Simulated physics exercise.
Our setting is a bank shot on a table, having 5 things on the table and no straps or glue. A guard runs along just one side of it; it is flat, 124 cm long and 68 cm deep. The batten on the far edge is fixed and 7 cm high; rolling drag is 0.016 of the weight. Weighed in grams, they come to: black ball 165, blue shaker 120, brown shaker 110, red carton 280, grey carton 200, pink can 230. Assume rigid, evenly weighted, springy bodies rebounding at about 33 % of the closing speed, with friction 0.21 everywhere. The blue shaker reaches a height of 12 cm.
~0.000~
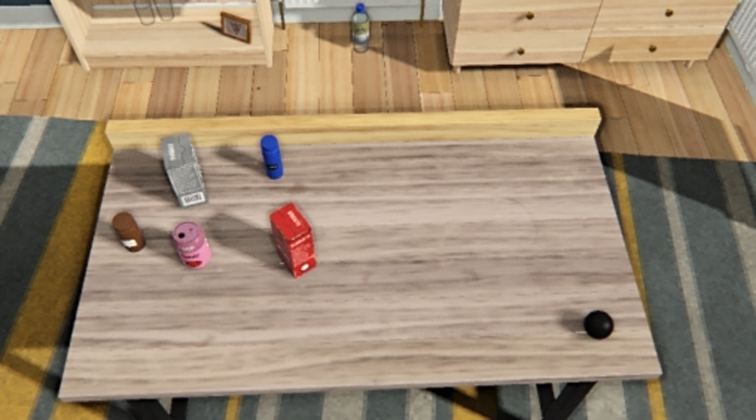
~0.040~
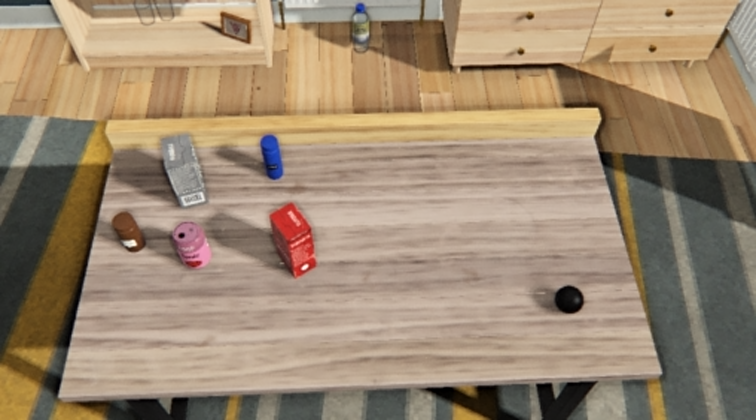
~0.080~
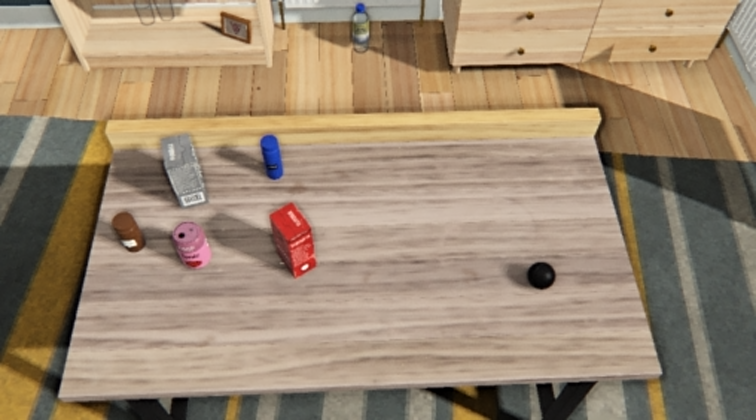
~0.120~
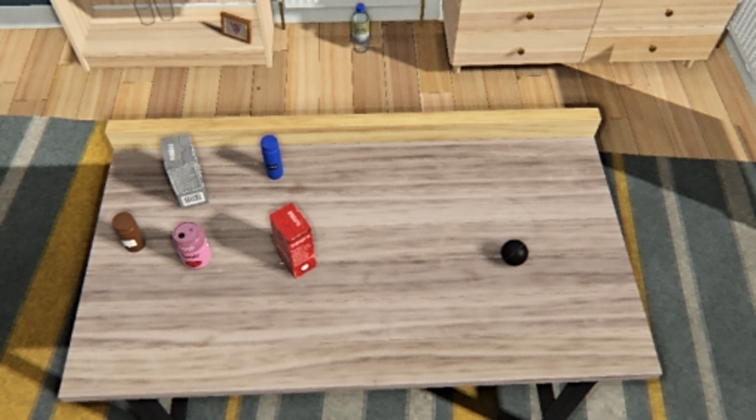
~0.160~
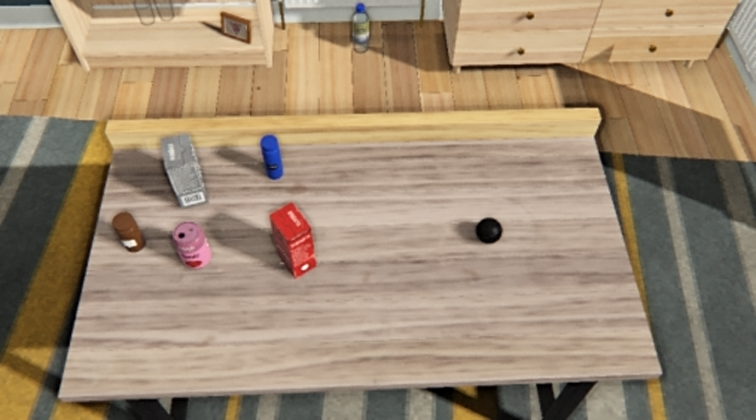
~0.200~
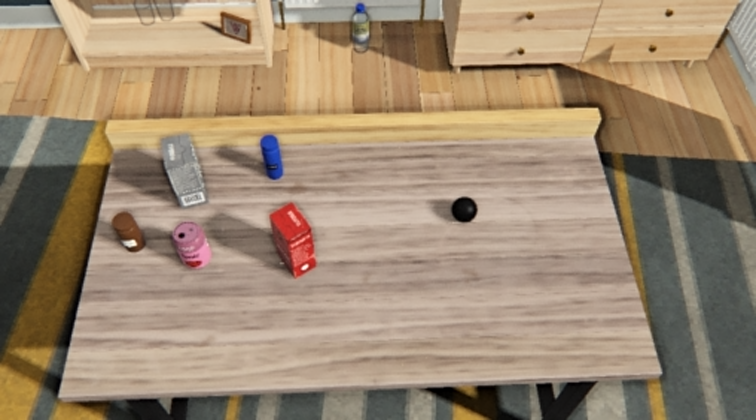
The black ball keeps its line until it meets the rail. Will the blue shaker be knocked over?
I expect it to fall.
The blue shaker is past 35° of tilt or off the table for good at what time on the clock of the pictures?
That first happens close to 0.9 seconds.
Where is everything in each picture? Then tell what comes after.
The first picture shows black ball (599, 325); blue shaker (272, 158).
The second picture shows black ball (570, 300); grey carton (186, 172).
The third picture shows black ball (541, 276); brown shaker (129, 232).
The fourth picture shows black ball (515, 253); grey carton (186, 172).
The fifth picture shows black ball (489, 231); brown shaker (129, 233).
The sixth picture shows black ball (464, 210); blue shaker (272, 158).
By 0.40 s, black ball near (363, 152).
By 0.60 s, black ball near (286, 170); blue shaker tilted 13° near (264, 156).
By 0.80 s, black ball near (236, 183); blue shaker tilted 10° near (231, 153).
By 1.10 s, black ball near (198, 197); blue shaker on its side near (201, 159); grey carton 4 cm from its spot.
When it is over (2.4 s), lying over on the table, blue shaker; the other 4 within 4 cm of the start. End places, in pixels of the last picture, blue shaker near (198, 160).
